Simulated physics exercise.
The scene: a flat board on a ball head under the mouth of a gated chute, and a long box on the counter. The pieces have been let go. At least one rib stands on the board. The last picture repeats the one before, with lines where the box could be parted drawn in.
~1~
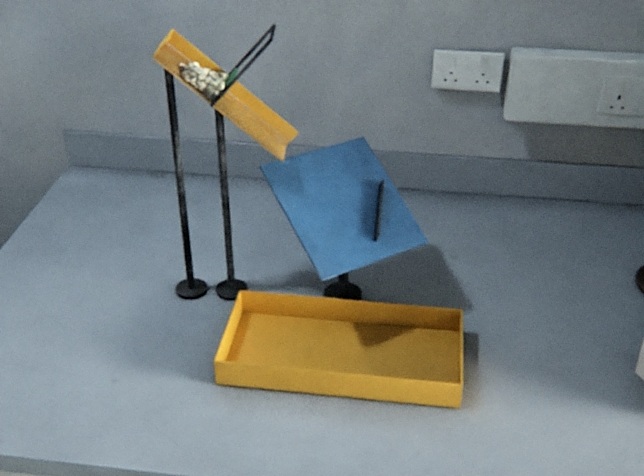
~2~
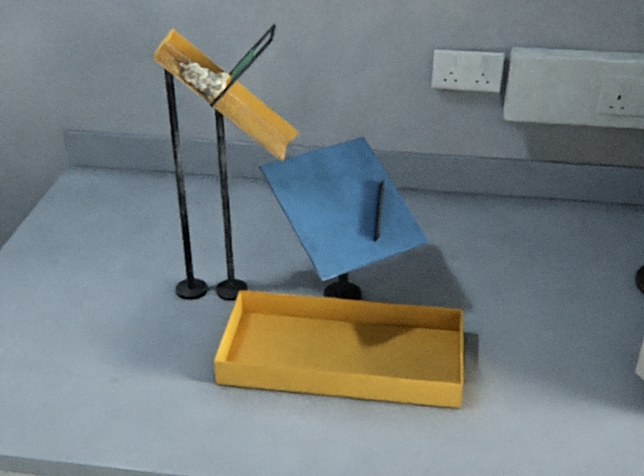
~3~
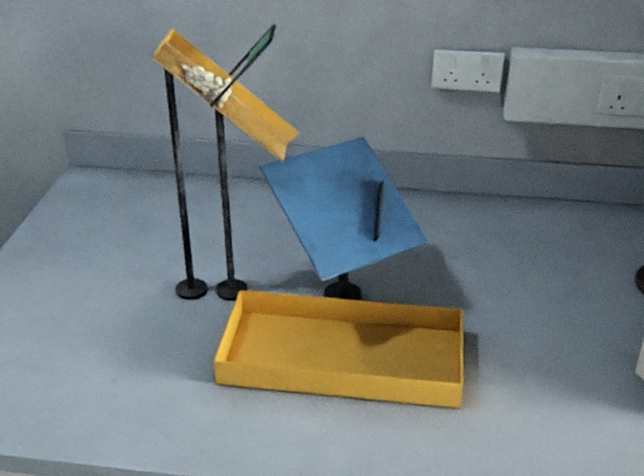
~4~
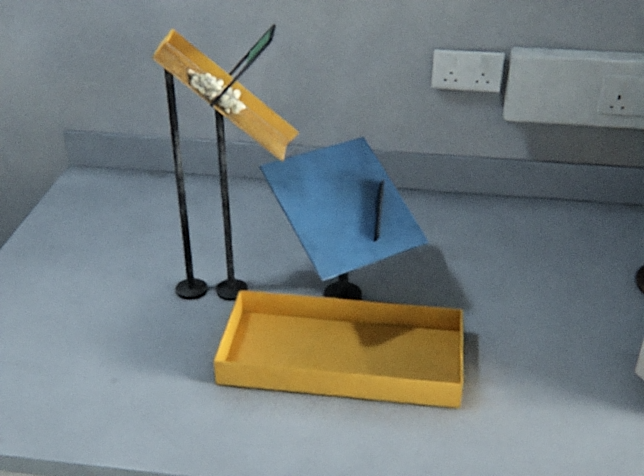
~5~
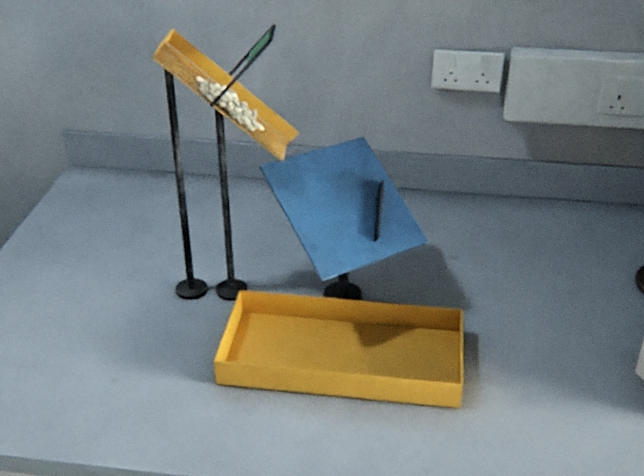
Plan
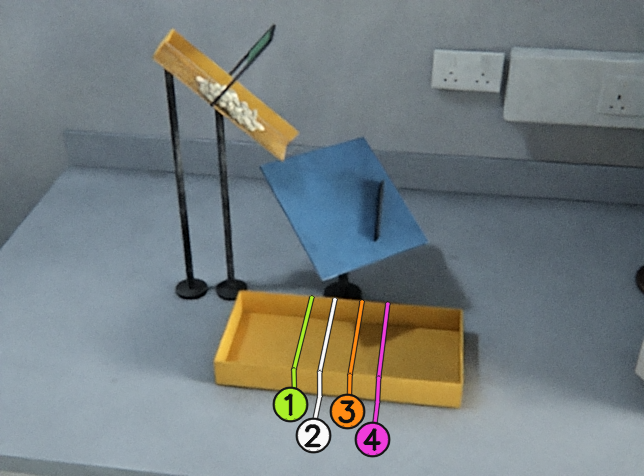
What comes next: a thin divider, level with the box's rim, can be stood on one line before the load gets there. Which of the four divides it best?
4 works best here.
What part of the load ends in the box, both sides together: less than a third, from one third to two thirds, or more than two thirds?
More than two thirds.
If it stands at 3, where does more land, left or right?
Right.
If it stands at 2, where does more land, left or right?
Right.
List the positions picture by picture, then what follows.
In the first picture, load behind the gate at (207, 78), white beans; lip of the chute at (284, 154), sloping fairly steeply.
In the second picture, middle of the board at (344, 204), tilted fairly steeply; middle of its low edge at (378, 260); of its high edge at (313, 150).
In the third picture, front corners of the box at (214, 361) and (462, 385), empty; front of the load at (225, 99).
In the fourth picture, middle of the load at (219, 92); its front at (242, 106), about a quarter of the way to the lip; rib from (384, 180) to (378, 236).
In the fifth picture, middle of the load at (230, 102); its front at (260, 127), about two thirds of the way to the lip.
On the marked copy, line 1 crosses the front rim at (294, 368); line 2 crosses the front rim at (319, 371); line 3 crosses the front rim at (350, 374); line 4 crosses the front rim at (378, 377).
If 1 is chosen, of what is caught, none on the left of the divider, all on the right.
If 2 is chosen, of what is caught, none on the left of the divider, all on the right.
If 3 is chosen, of what is caught, a stray few on the left of the divider, nearly all on the right.
If 4 is chosen, of what is caught, about half on the left of the divider, about half on the right.
